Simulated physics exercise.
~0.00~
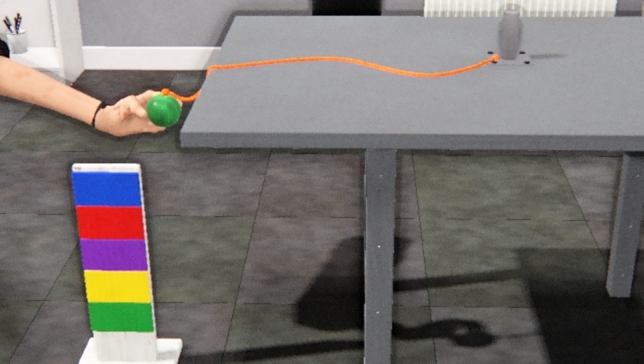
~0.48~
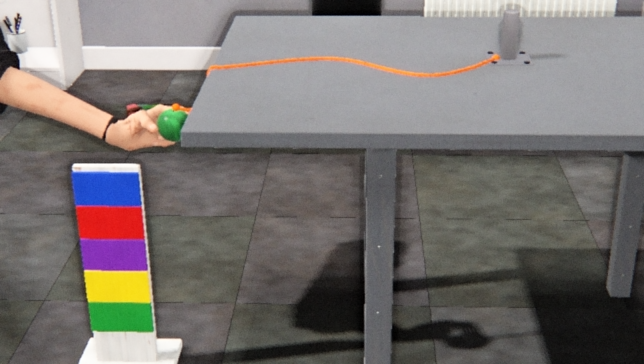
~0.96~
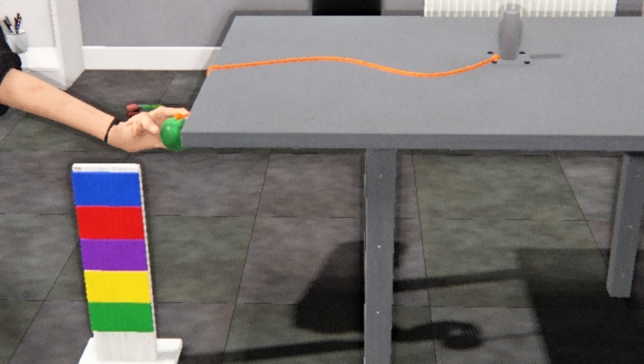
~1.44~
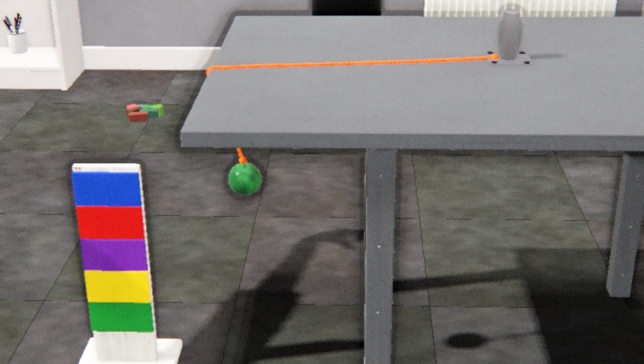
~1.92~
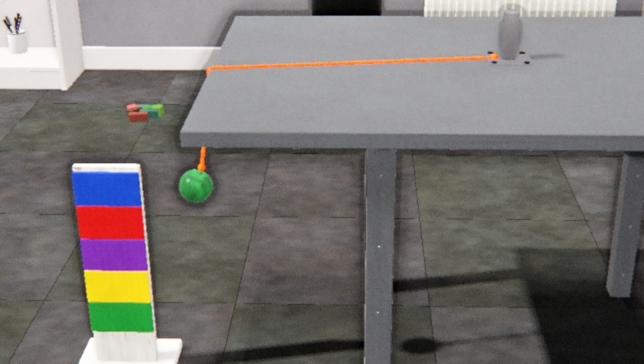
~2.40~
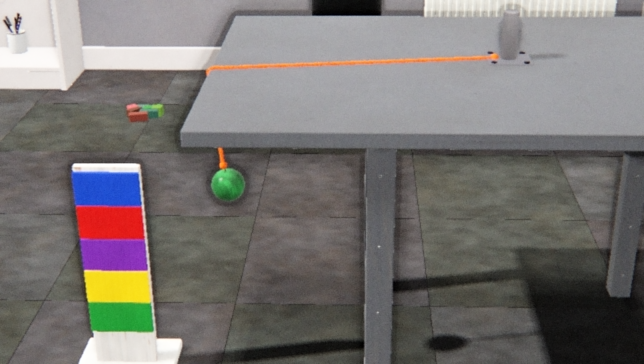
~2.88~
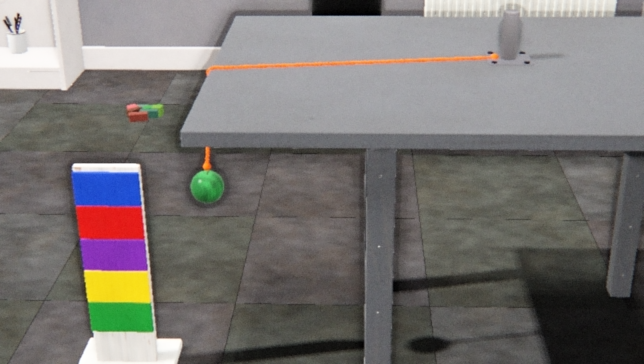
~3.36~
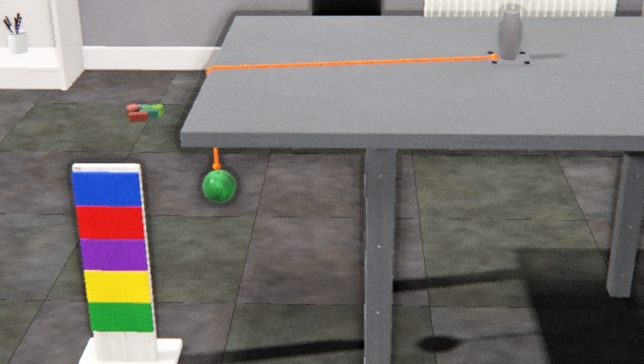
The clip shows a hand holding a green ball-like object on an orange cord at a gray table's left edge beside a coloured strip. The hand releases it and withdraws; the object drops, swings left and right in shrinking arcs, and ends hanging level with the blue band.
